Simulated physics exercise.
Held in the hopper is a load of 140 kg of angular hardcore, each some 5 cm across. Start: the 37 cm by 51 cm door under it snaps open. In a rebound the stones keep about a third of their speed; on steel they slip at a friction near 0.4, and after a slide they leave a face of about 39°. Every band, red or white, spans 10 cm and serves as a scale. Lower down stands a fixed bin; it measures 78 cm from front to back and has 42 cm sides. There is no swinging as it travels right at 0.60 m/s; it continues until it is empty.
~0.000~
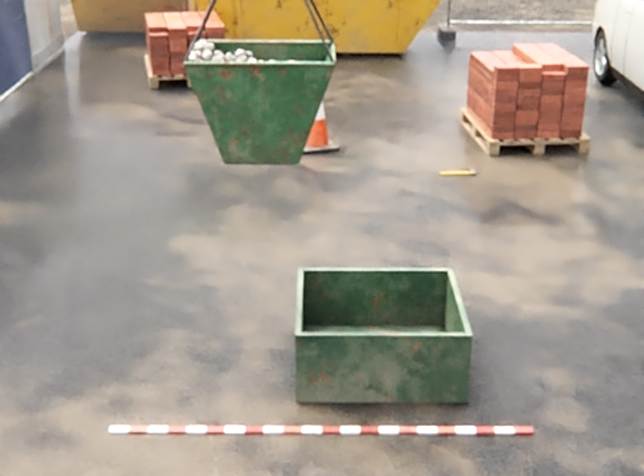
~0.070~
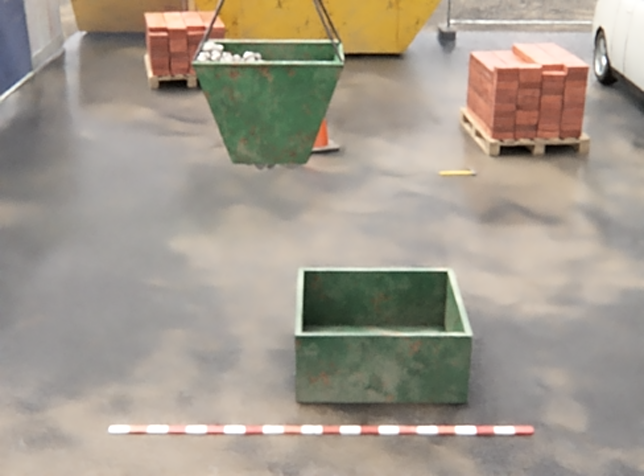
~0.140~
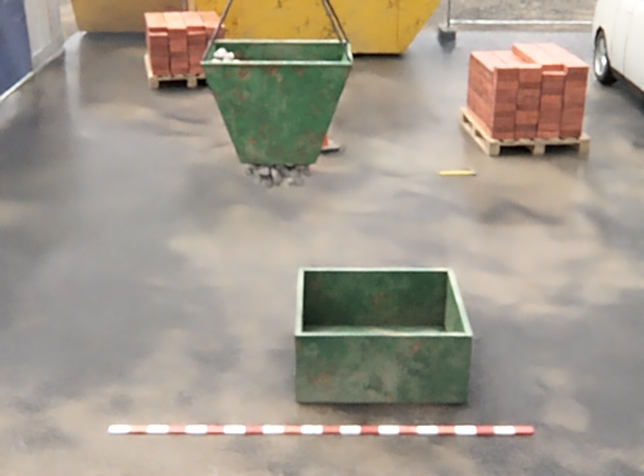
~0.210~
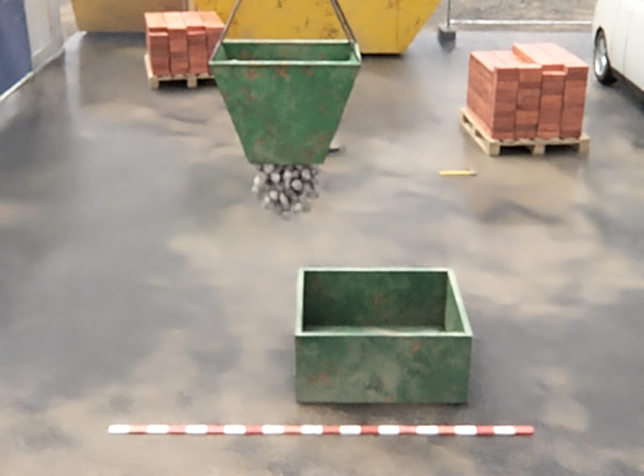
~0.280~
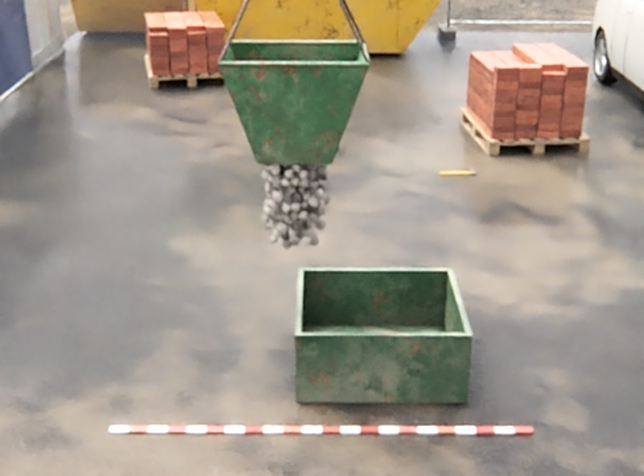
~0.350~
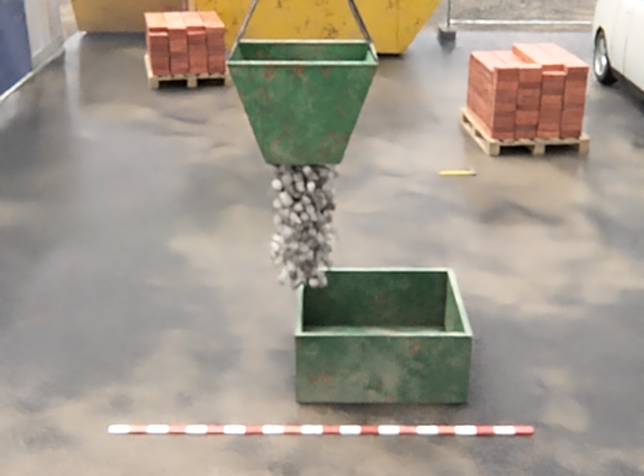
A green hopper hanging from cables glided steadily to the right over wet ground, and grey stones began dropping from its underside, stretching into a long stream above the left edge of an open green box.
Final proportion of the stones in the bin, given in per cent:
About 95 per cent.
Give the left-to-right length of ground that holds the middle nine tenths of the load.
I'd say close to 80 cm, left to right.
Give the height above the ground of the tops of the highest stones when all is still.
The topmost stones rest about 28 cm above the ground.
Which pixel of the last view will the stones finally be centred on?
Centre at rest: Around (358, 347).
After 0.7 s, 0 % in the hopper, 5 % falling or lying left of the bin, 95 % falling or lying in the bin; the stones farthest right are at (420, 358).
After 1.1 s, 0 % in the hopper, 5 % falling or lying left of the bin, 95 % falling or lying in the bin; the stones farthest right are at (449, 346).
After 1.7 s, 0 % in the hopper, 5 % falling or lying left of the bin, 95 % falling or lying in the bin; the stones farthest right are at (449, 346).
After 2.6 s, 0 % in the hopper, 5 % falling or lying left of the bin, 95 % falling or lying in the bin; the stones farthest right are at (449, 346).
After 4.5 s, 0 % in the hopper, 5 % left of the bin, 95 % in the bin; the stones farthest right are at (449, 346).
